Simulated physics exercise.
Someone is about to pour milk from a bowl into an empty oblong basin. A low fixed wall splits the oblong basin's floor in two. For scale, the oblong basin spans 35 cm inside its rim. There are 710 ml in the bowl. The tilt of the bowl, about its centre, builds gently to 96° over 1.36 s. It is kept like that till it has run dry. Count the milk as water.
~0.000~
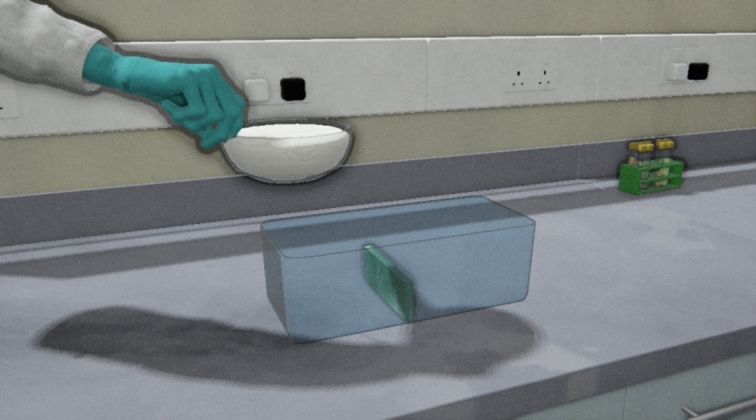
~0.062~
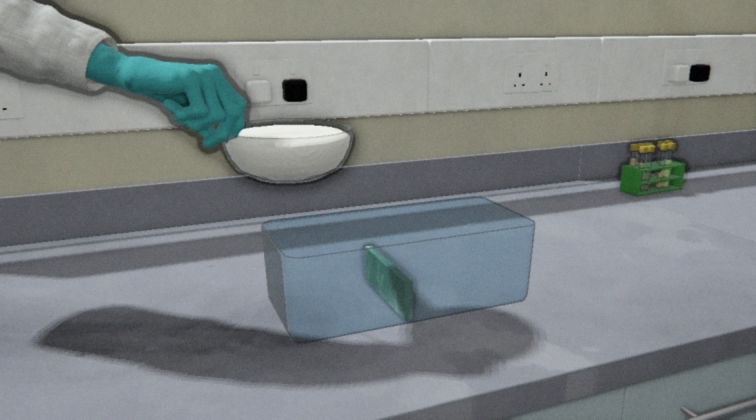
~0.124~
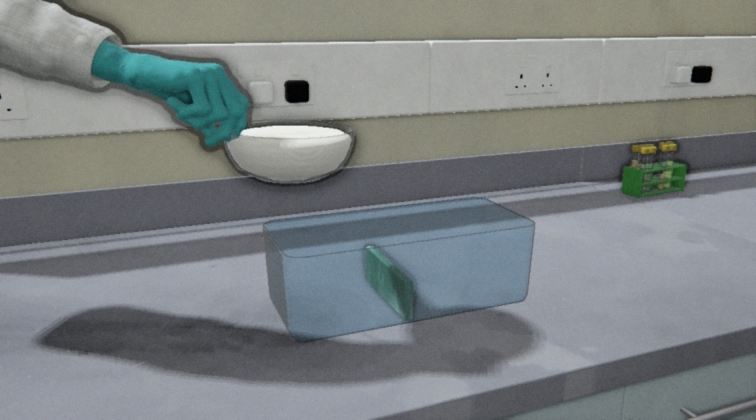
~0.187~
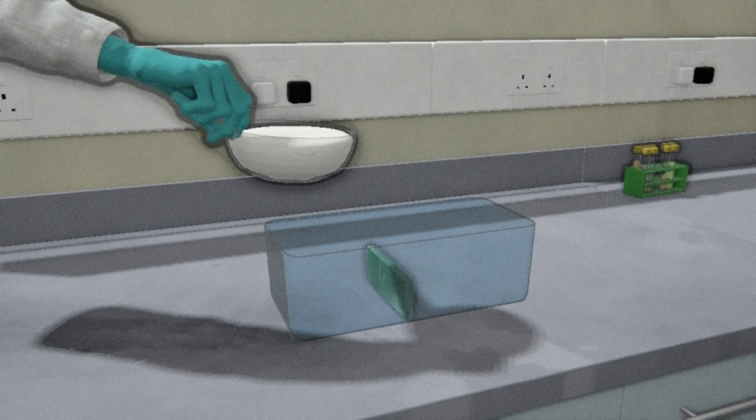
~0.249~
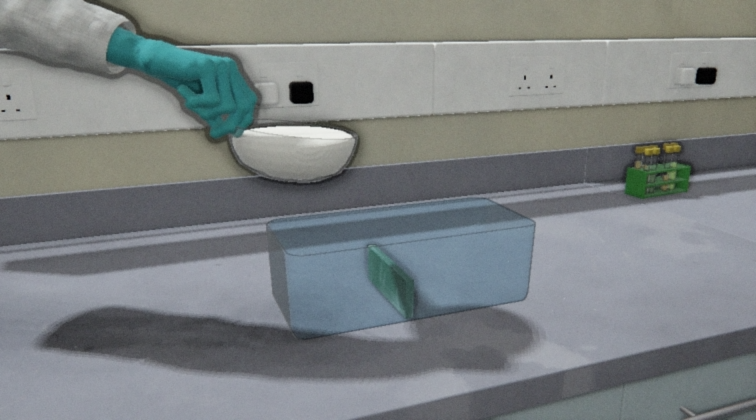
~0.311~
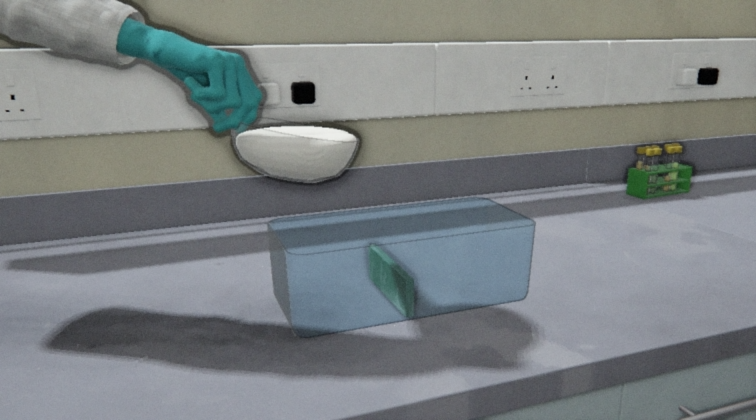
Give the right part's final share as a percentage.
About 57 per cent.
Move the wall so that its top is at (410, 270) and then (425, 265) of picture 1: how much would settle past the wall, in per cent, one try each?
In turn about 10 and 5 per cent.
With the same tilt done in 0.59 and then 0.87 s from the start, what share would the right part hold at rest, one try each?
First 40, then 50 per cent.
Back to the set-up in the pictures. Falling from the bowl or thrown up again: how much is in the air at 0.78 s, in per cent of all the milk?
About 30 per cent.
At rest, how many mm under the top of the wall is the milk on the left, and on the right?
Left about 42 mm, right about 40 mm.
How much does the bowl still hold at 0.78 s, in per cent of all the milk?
Some 36 per cent.
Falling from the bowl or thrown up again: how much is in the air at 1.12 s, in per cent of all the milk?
Some 3 per cent.
By 0.78 s the tilt is 59° and 35 per cent is still to pour, 8 is left of the wall and 27 right of it.
By 1.12 s the tilt is 89° and 3 per cent is still to pour, 36 is left of the wall and 57 right of it.
By 1.47 s the tilt is 96° and 0 per cent is still to pour, 42 is left of the wall and 57 right of it.
By 1.86 s the tilt is 96° and 0 per cent is still to pour, 42 is left of the wall and 57 right of it.
At rest 42 per cent lies left of the wall, 57 right of it and 0 outside.
